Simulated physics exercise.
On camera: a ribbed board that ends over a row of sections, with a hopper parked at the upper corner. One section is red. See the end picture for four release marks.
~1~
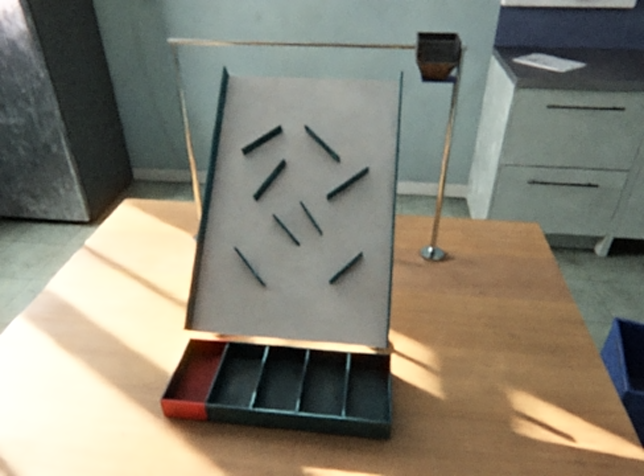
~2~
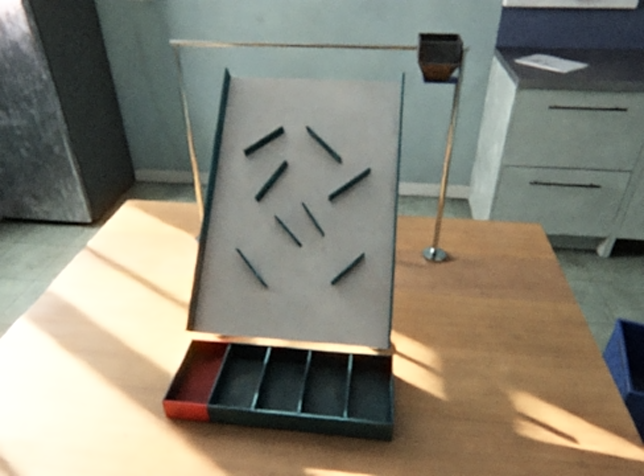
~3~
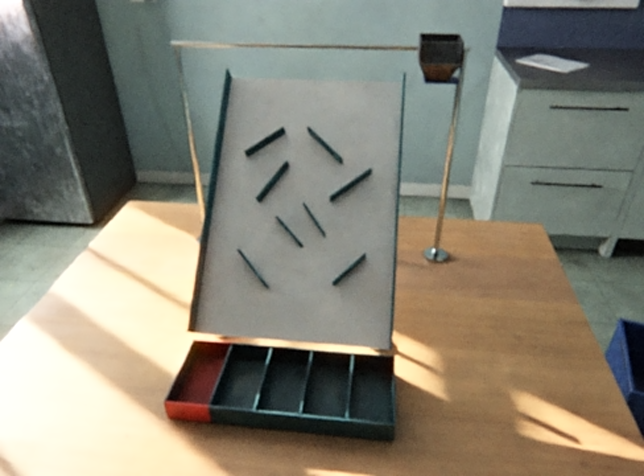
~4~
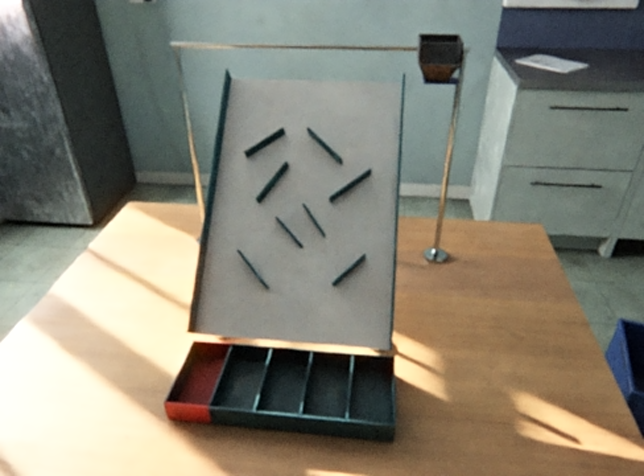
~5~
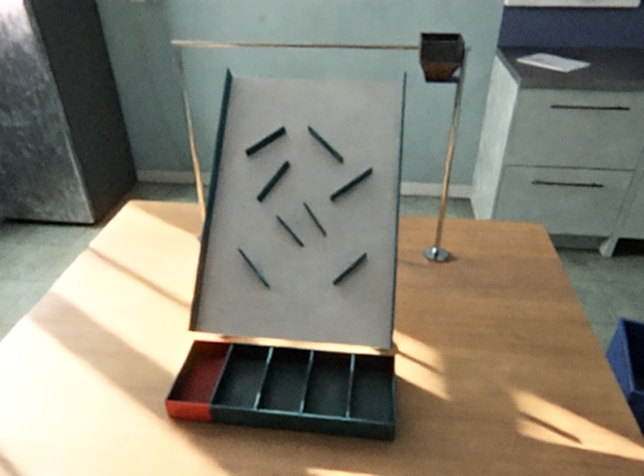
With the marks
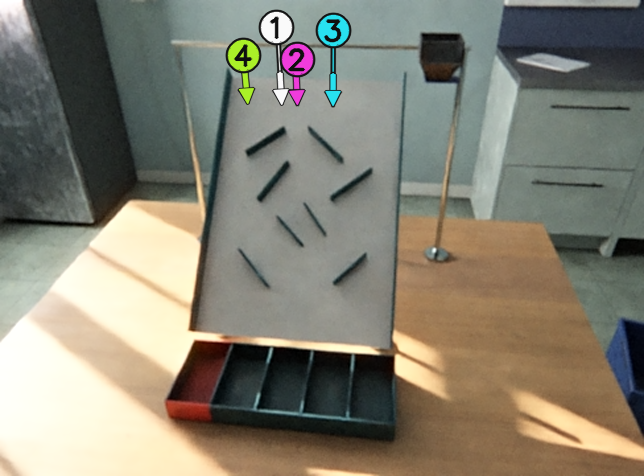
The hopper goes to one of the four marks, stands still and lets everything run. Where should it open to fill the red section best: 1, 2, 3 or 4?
4 is best.
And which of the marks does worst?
That is mark 3.
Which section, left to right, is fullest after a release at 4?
The first.
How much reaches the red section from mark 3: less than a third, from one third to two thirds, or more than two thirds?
It is less than a third.
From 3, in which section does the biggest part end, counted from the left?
It is the third one.
On the marked copy, mark 1 meets the board at (281, 99); mark 2 meets the board at (297, 99); mark 3 meets the board at (333, 100); mark 4 meets the board at (247, 98).
With 1, most in the red section, about a quarter in other sections, a stray few outside the box.
With 2, about half in the red section, about half in other sections, a stray few outside the box.
With 3, a small part in the red section, nearly all in other sections.
With 4, nearly all in the red section, a small part outside the box.
